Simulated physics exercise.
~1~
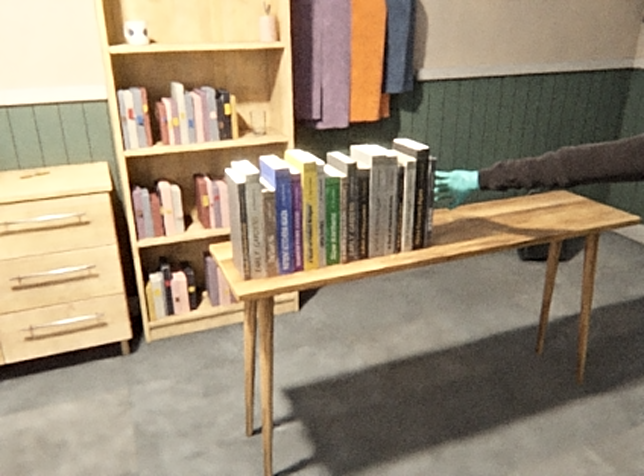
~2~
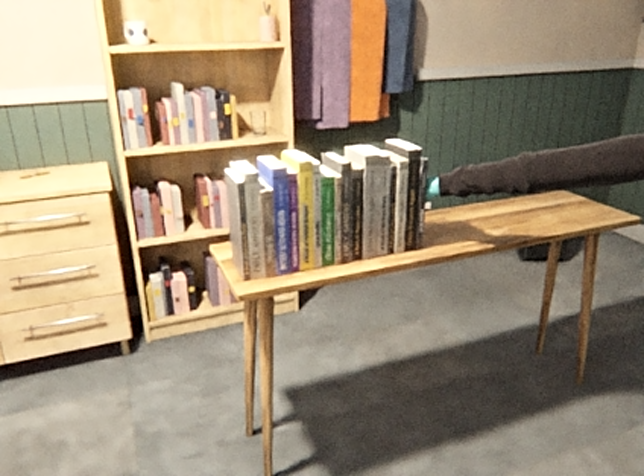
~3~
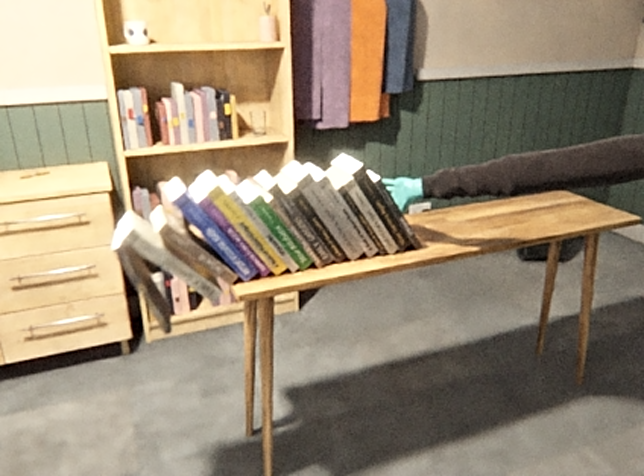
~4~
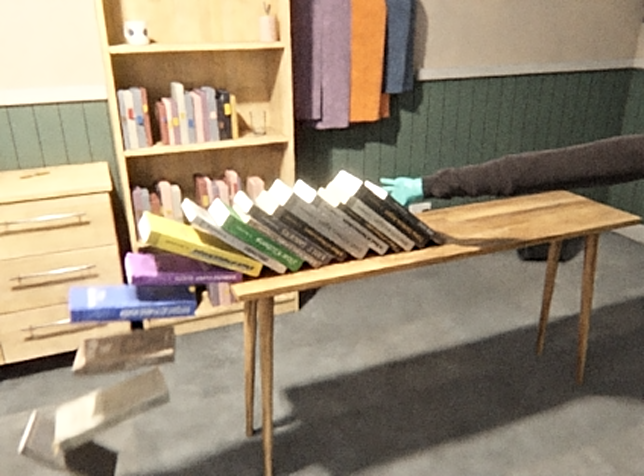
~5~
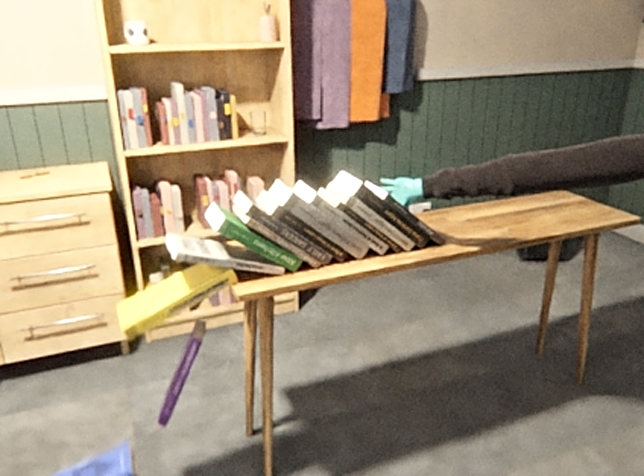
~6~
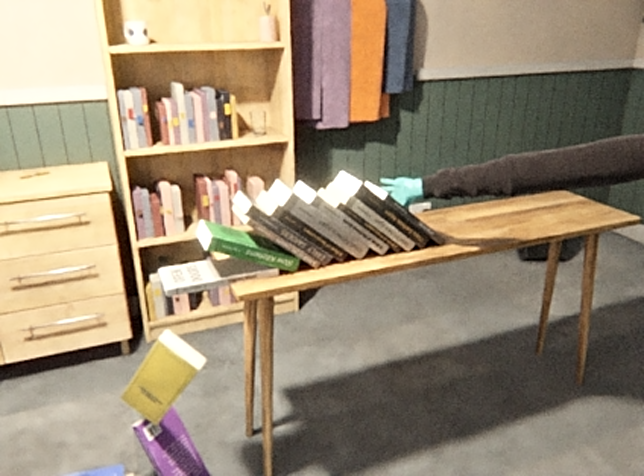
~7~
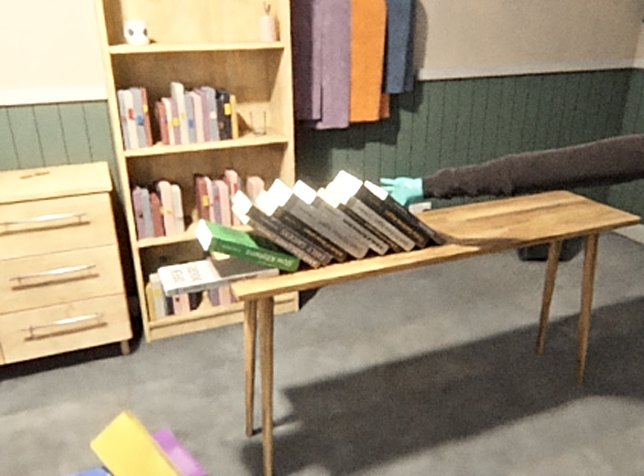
In a room with a bookshelf and drawers, a gloved hand pushed a row of upright books leftward along a wooden table until they leaned over, and several, including the blue, purple and yellow ones, tumbled to the floor while the rest stayed slanted.
